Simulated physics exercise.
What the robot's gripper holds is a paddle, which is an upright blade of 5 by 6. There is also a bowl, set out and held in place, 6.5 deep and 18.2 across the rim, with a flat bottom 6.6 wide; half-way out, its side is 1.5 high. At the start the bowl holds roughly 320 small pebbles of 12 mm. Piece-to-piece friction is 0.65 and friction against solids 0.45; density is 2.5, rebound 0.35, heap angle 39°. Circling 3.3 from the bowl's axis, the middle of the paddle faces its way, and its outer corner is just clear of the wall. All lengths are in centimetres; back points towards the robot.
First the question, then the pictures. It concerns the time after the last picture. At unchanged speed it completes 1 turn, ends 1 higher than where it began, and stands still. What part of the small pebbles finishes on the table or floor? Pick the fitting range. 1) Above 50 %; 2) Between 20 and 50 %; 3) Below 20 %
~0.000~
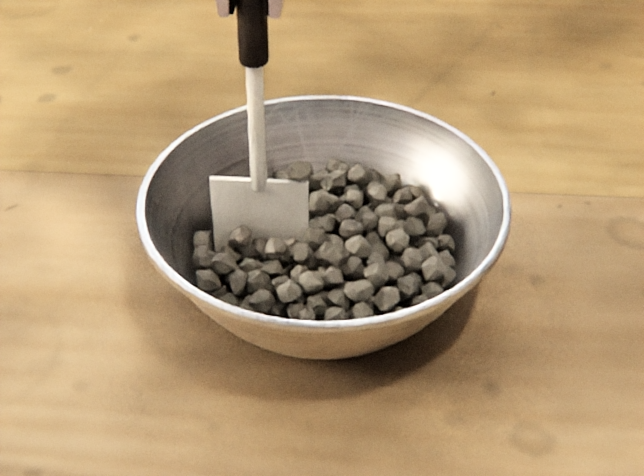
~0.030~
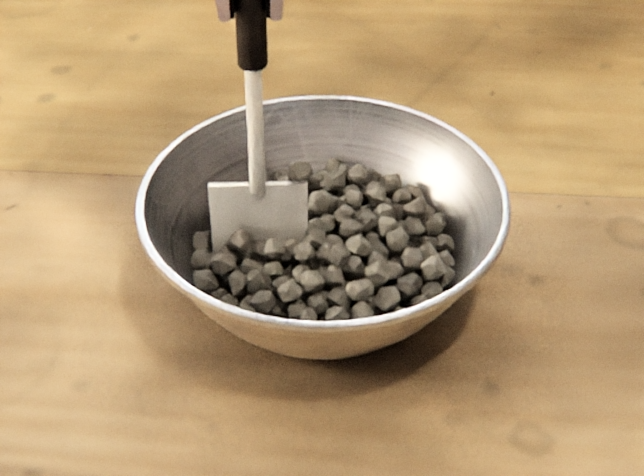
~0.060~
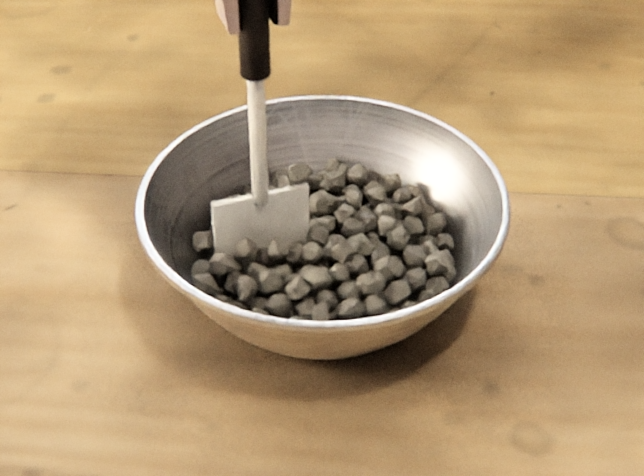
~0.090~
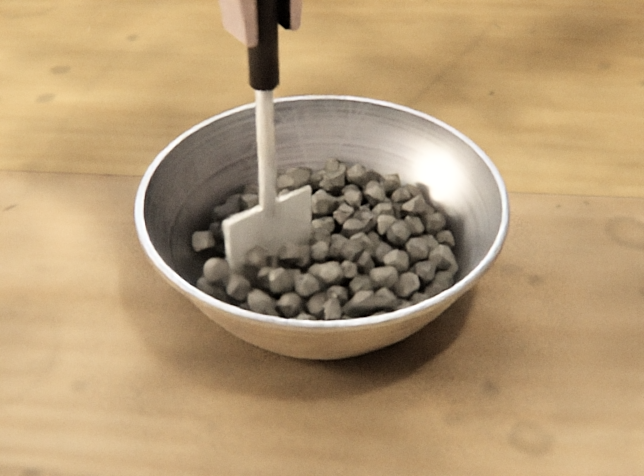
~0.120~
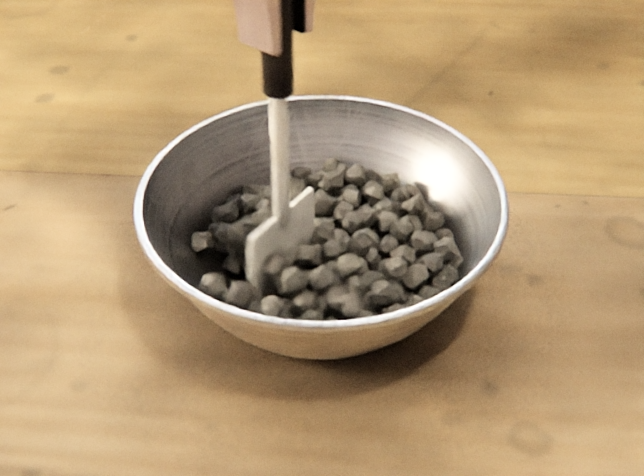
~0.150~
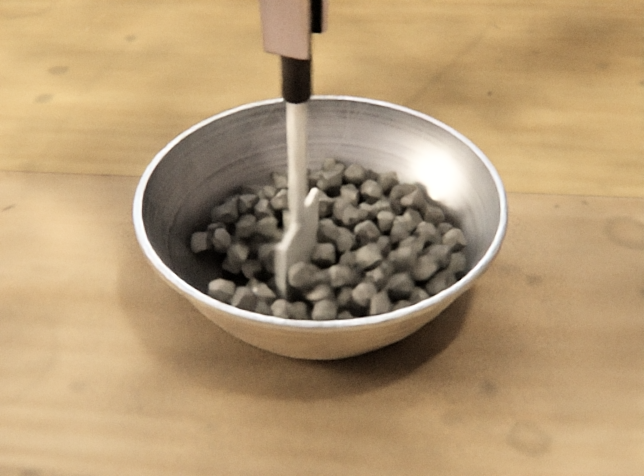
3.
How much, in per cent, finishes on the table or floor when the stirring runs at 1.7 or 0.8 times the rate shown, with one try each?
Estimates in order: Near 30 % and near 10 %.
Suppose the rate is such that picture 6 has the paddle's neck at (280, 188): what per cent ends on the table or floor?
It comes to around 5 percent.
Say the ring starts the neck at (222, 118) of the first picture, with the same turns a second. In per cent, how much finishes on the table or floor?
Close to 15 in a hundred.
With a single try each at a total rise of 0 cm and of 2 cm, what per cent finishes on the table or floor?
I'd say some 15 per cent, and some 10 per cent.
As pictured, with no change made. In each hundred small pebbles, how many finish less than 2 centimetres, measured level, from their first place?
I'd put it at about 10 in a hundred.
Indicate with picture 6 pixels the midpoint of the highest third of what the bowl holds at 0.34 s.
At about (409, 174).
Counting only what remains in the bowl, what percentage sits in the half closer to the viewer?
I'd say around 65 per cent.
After 0.34 s, 184° round, highest piece 9 above the table; 318 in the bowl, 4 in flight or on the tool.
After 0.53 s, 294° round, highest piece 9 above the table; 304 in the bowl, 13 on the table or floor, 5 in flight or on the tool.
After 0.82 s, 0° round, highest piece 7 above the table; 289 in the bowl, 33 on the table or floor.
After 1.52 s, 0° round, highest piece 7 above the table; 289 in the bowl, 33 on the table or floor.
In the end, 289 in the bowl, 33 on the table or floor. That is 10 % on the table or floor.
